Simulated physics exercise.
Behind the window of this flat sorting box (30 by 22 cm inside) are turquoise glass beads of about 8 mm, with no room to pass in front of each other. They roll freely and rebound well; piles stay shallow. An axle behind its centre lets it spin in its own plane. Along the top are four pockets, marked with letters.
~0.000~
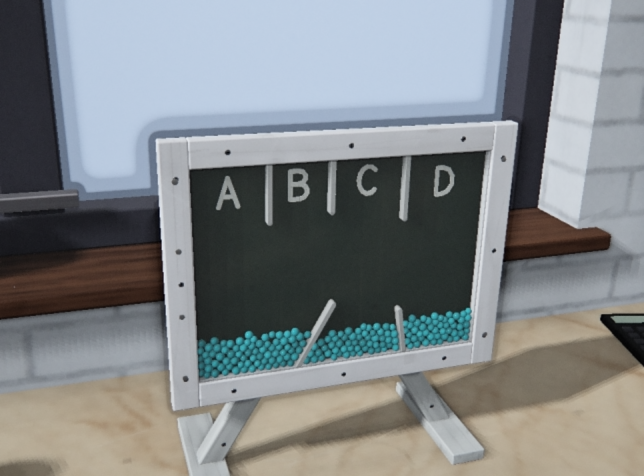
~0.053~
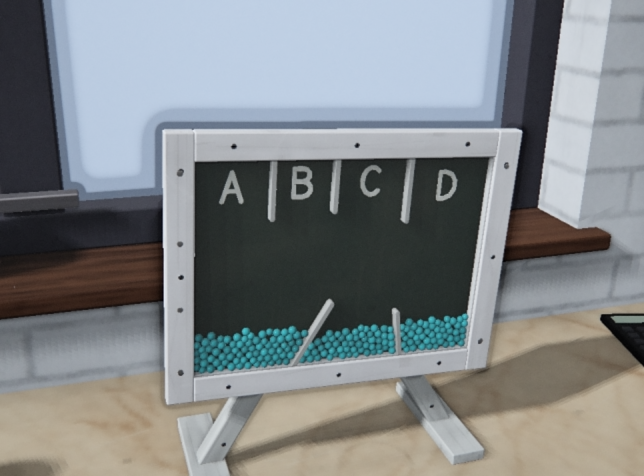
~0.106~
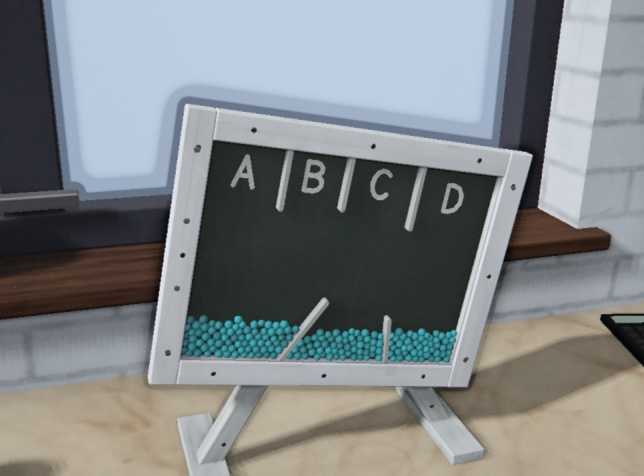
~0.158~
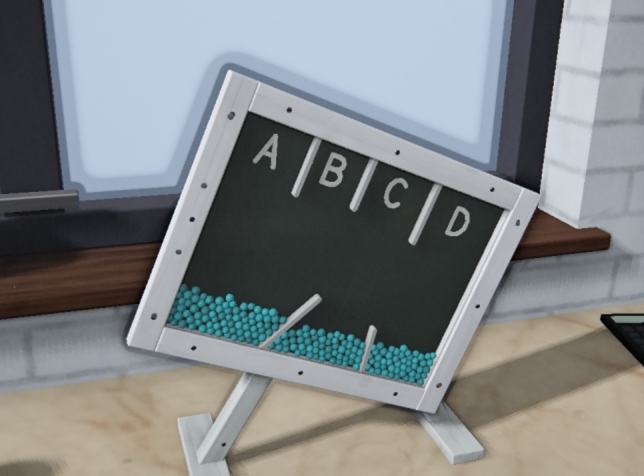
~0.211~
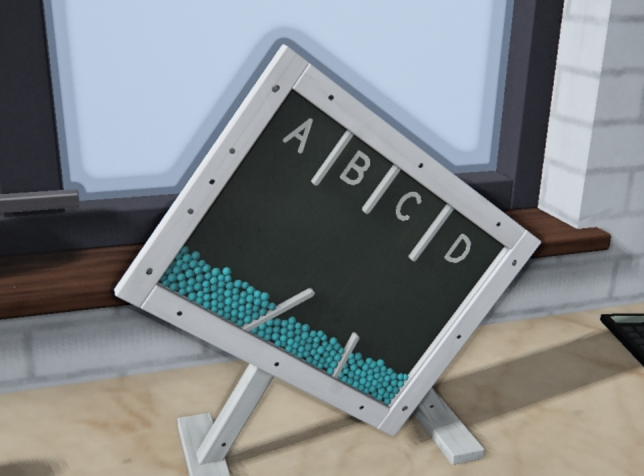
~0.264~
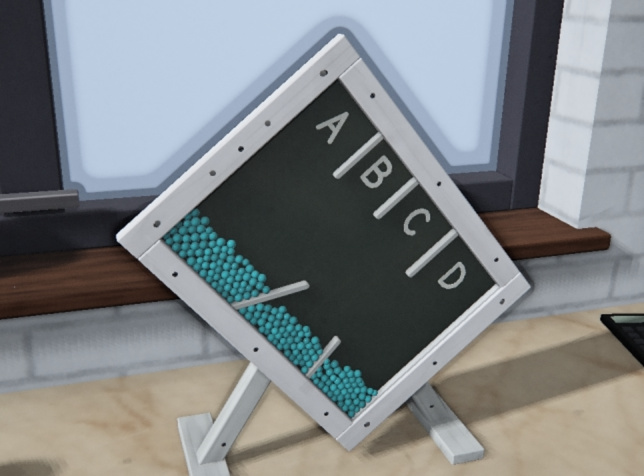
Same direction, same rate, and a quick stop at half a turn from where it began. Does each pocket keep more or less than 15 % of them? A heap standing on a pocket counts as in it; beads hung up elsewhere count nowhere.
A less, B more, C more, D more than 15 %.
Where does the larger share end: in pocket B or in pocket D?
More goes to pocket D.
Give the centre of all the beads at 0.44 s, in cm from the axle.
Some 8 cm left and 1 cm below.
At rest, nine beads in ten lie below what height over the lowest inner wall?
About 5 cm.
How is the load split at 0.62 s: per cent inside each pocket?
Pocket A: 0; pocket B: 5; pocket C: 15; pocket D: 15.
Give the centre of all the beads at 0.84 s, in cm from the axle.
Some 5 cm left and 8 cm below.
After 0.44 s it has turned 95°, the beads' middle is 8 cm left of and 1 cm below the axle; inside pockets, nothing yet.
After 0.62 s it has turned 142°, the beads' middle is 4 cm left of and 4 cm below the axle; inside pockets, B 5 %, C 15 %, D 15 %.
After 0.84 s it has turned 180°, the beads' middle is 5 cm left of and 8 cm below the axle; inside pockets, B 20 %, C 30 %, D 40 %.
All still by 1.5 s, A 0 %, B 20 %, C 35 %, D 45 %.
